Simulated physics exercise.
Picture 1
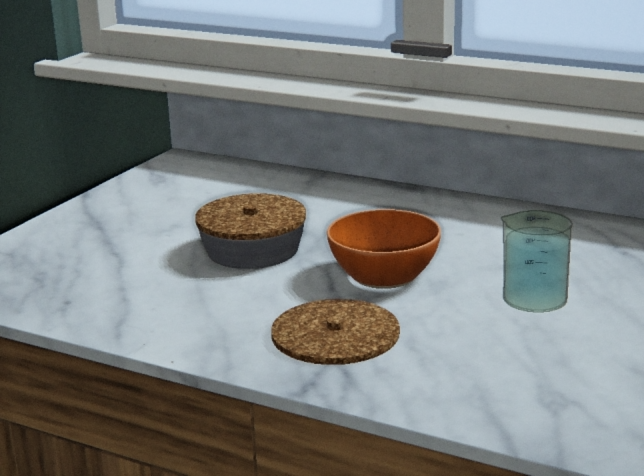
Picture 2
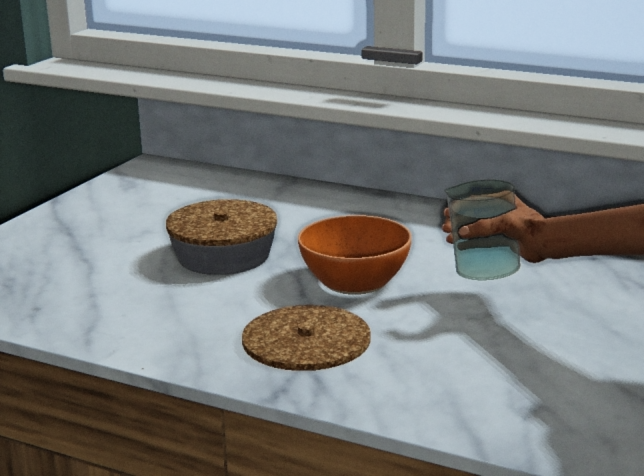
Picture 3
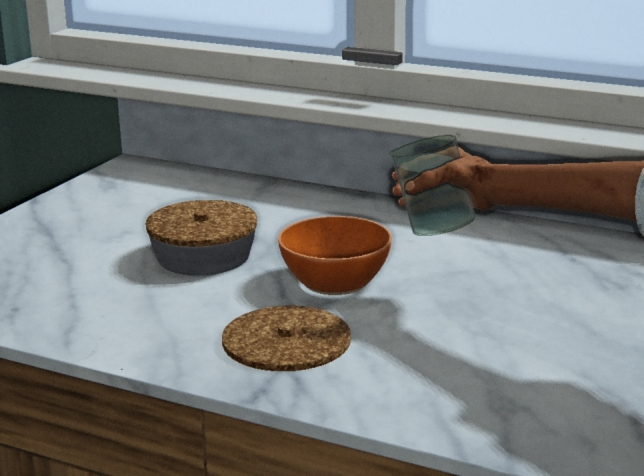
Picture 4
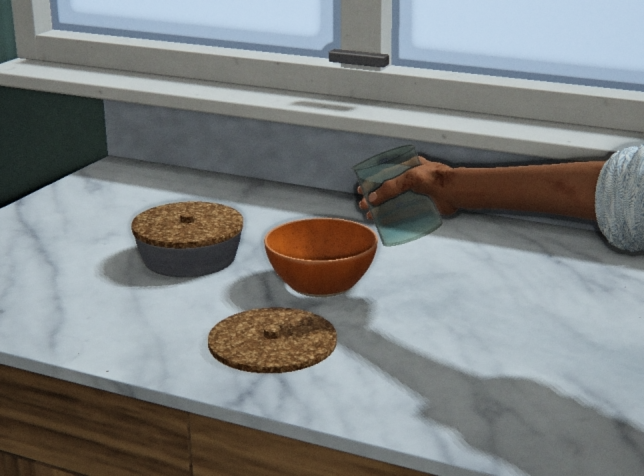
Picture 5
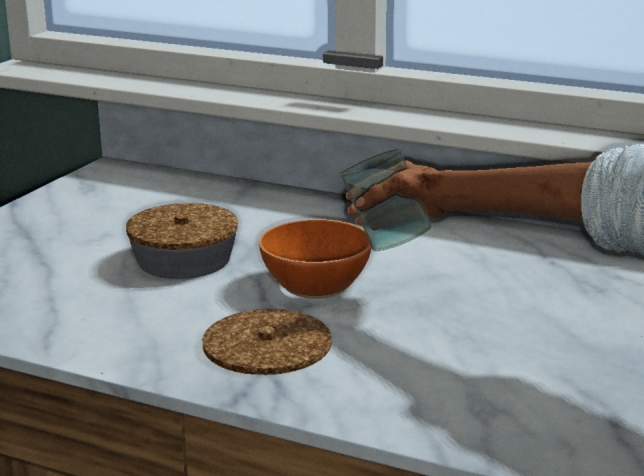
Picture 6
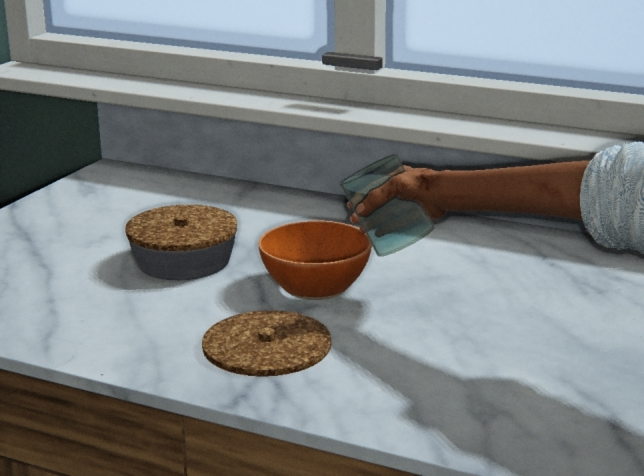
In this clip, a hand lifts a clear beaker of bluish liquid from a marble counter, moves it left and tilts it beside an open orange bowl, near a cork-lidded grey dish and a loose cork lid.
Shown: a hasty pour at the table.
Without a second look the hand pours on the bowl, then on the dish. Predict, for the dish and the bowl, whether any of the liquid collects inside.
The dish will turn it aside; the bowl will scoop it up.
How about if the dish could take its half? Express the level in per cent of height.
Going by my count, 35 in a hundred.
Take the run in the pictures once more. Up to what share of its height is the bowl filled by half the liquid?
I'd say close to 40 per cent.
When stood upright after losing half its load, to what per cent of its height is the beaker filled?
40 %.
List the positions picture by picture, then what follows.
In the first picture, all stand on the top; beaker (537, 260) about three quarters full; bowl (384, 255) open; dish (252, 237) with its lid on.
In the second picture, the hand lifts the beaker; beaker about three quarters full, surface at (483, 208); bowl (355, 261) open.
In the third picture, tilting; beaker (434, 184) about three quarters full; dish (203, 243) with its lid on.
In the fourth picture, no stream yet; beaker (398, 195) tipped 25° with all of its load; bowl (321, 264) open.
In the fifth picture, still nothing leaves it; beaker (386, 199) tipped 25° with all of its load; dish (184, 247) with its lid on.
In the sixth picture, on the point of pouring; beaker (387, 204) tipped 30° with all of its load; bowl (315, 267) open; dish (183, 248) with its lid on.
Soon after, the water goes into the bowl.
Later, it hits the lid of the dish and runs off.
In the end, the bowl has its share inside; the dish is empty, in a puddle.
